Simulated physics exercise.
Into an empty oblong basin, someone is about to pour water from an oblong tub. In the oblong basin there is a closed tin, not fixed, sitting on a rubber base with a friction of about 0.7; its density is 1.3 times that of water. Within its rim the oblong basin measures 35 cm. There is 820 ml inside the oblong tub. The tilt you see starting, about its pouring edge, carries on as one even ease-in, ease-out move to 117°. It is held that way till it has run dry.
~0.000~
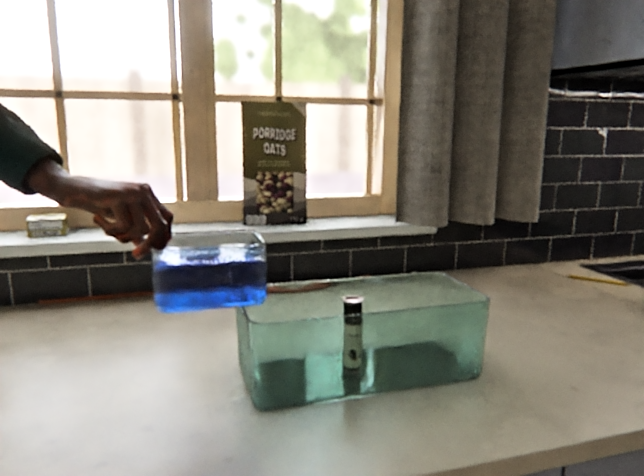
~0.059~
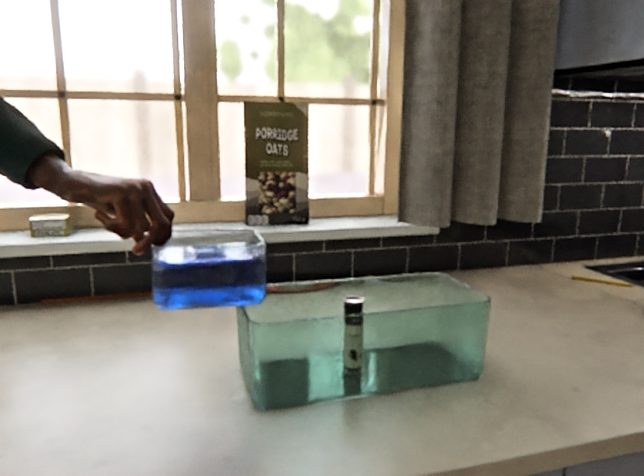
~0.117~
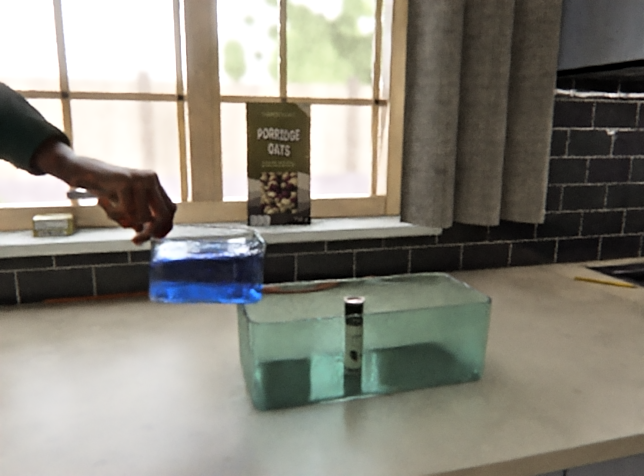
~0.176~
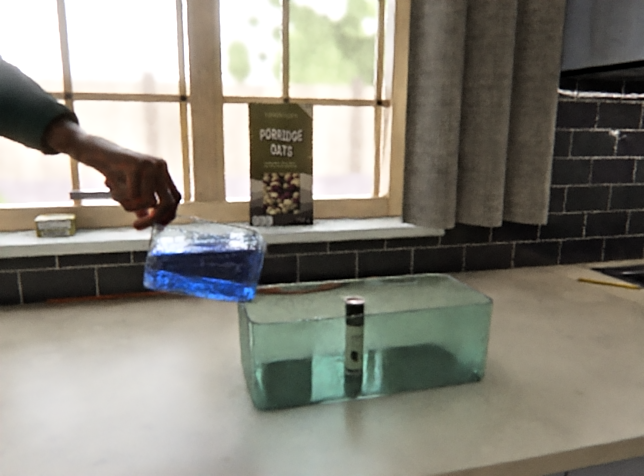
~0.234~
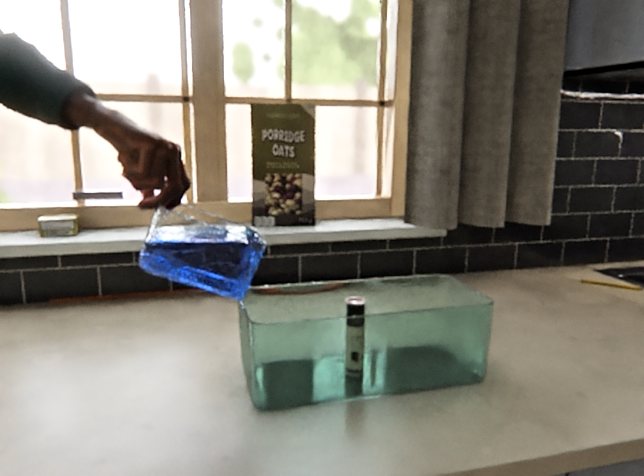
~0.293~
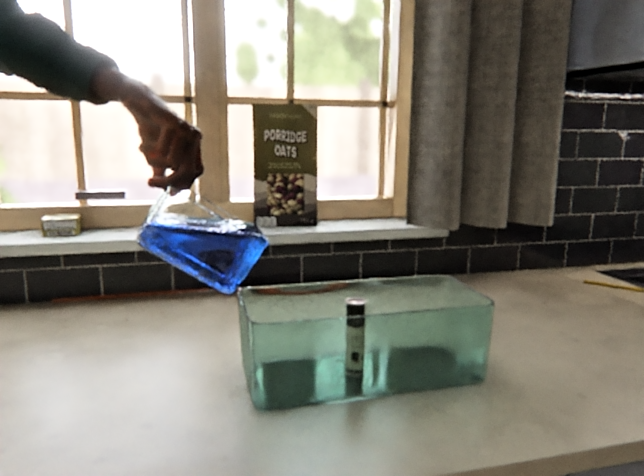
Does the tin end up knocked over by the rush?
Yes.
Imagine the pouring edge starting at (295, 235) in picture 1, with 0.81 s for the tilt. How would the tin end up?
Then it stays on its base.
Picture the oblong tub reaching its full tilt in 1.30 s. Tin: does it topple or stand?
Result: Tin still standing.
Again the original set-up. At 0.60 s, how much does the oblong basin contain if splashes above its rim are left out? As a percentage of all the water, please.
Some 20 per cent.
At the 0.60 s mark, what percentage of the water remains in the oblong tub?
Remaining: Near 30 % of the total.
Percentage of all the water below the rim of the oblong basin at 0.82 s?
I'd put it at roughly 92 per cent.
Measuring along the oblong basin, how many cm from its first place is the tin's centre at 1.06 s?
Close to 8 cm.
After 0.60 s the tilt is 98° and 30 per cent is still to pour; the tin stands where it began.
After 0.82 s the tilt is 117° and 2 per cent is still to pour; the tin leans 30°.
After 1.06 s the tilt is 117° and 0 per cent is still to pour; the tin lies on its side.
After 1.31 s the tilt is 117° and 0 per cent is still to pour; the tin lies on its side.
In the end the tin lies on its side.
